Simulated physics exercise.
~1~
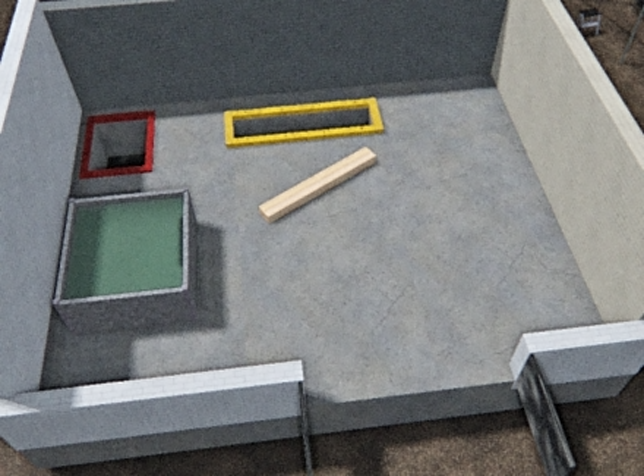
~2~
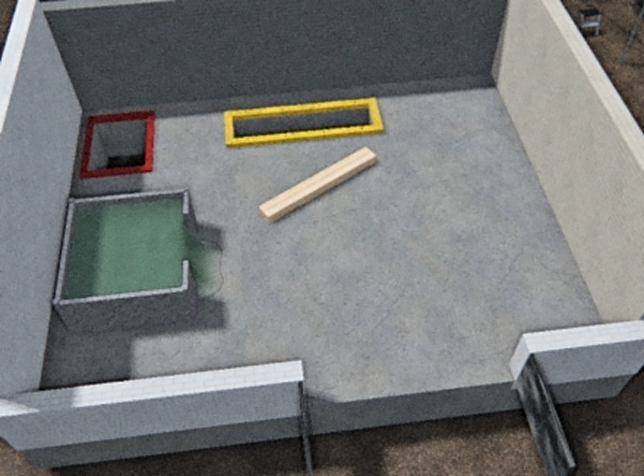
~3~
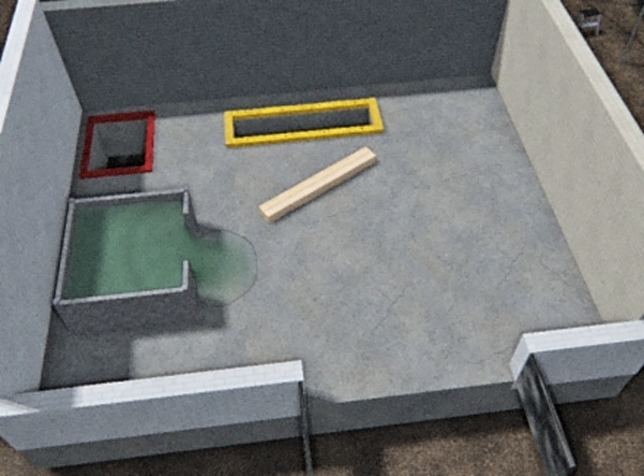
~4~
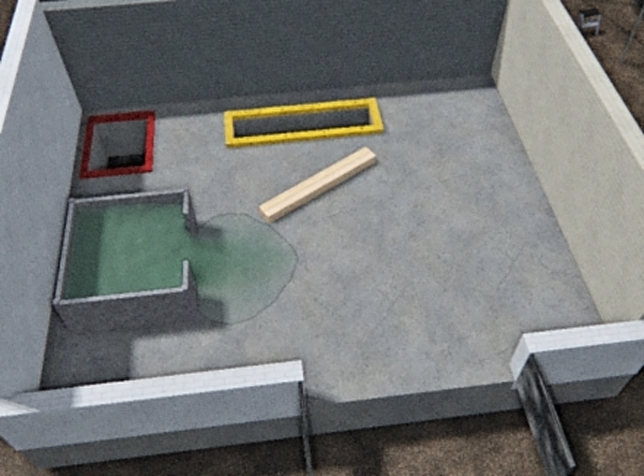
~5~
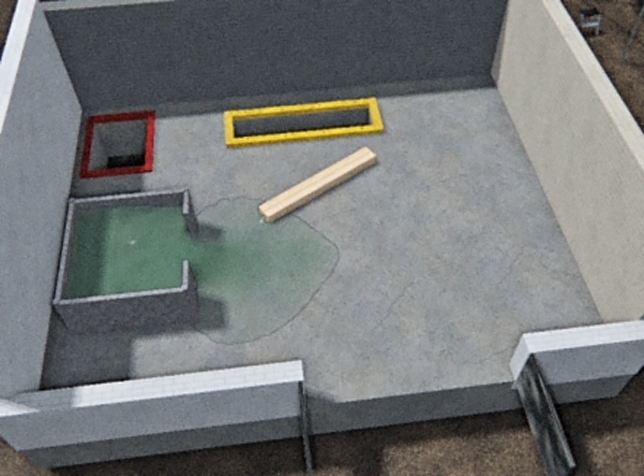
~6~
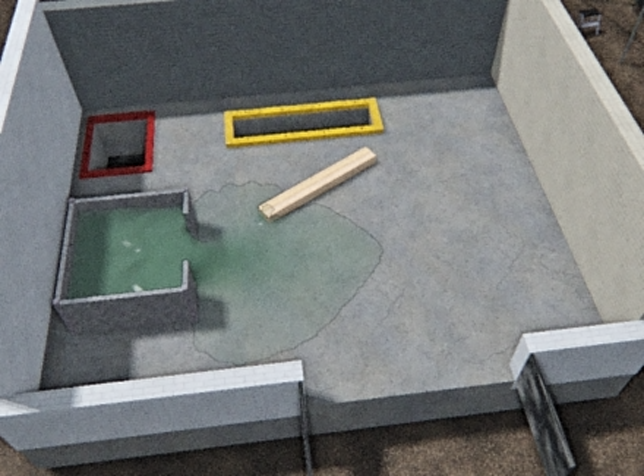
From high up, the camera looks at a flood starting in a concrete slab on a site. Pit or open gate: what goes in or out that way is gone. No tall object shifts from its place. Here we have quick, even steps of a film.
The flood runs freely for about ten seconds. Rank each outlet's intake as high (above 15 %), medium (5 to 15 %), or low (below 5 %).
Intake: The gate is high; the yellow pit is low; the red pit is low.
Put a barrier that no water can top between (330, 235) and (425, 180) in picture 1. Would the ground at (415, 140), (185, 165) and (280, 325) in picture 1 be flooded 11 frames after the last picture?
In the order you listed them: Soaked, unsoaked, soaked.
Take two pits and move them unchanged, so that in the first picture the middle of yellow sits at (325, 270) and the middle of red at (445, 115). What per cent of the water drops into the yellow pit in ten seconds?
Result - yellow pit: 30 %.
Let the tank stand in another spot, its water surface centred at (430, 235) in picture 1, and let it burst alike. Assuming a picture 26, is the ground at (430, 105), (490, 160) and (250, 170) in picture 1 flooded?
In sequence: Inundated, next inundated, then unflooded.
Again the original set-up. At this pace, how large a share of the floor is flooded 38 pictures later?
My estimate is roughly 65 percent.
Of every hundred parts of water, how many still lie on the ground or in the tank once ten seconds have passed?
That comes to around 80 in a hundred.
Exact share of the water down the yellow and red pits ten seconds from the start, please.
Close to 0 in a hundred and 0 in a hundred, in that order.
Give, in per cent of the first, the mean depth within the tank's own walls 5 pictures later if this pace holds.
Near 62 in a hundred.
A moment on, water covers 35 % of the floor; the gate 0 %, the yellow pit 0 %, the red pit 0 %.
Next, water covers 55 % of the floor; the gate 3 %, the yellow pit 0 %, the red pit 0 %.
Then, water covers 60 % of the floor; the gate 7 %, the yellow pit 0 %, the red pit 0 %.
Later, water covers 65 % of the floor; the gate 12 %, the yellow pit 0 %, the red pit 0 %.
In the end, water covers 70 % of the floor; the gate 20 %, the yellow pit 0 %, the red pit 0 %.
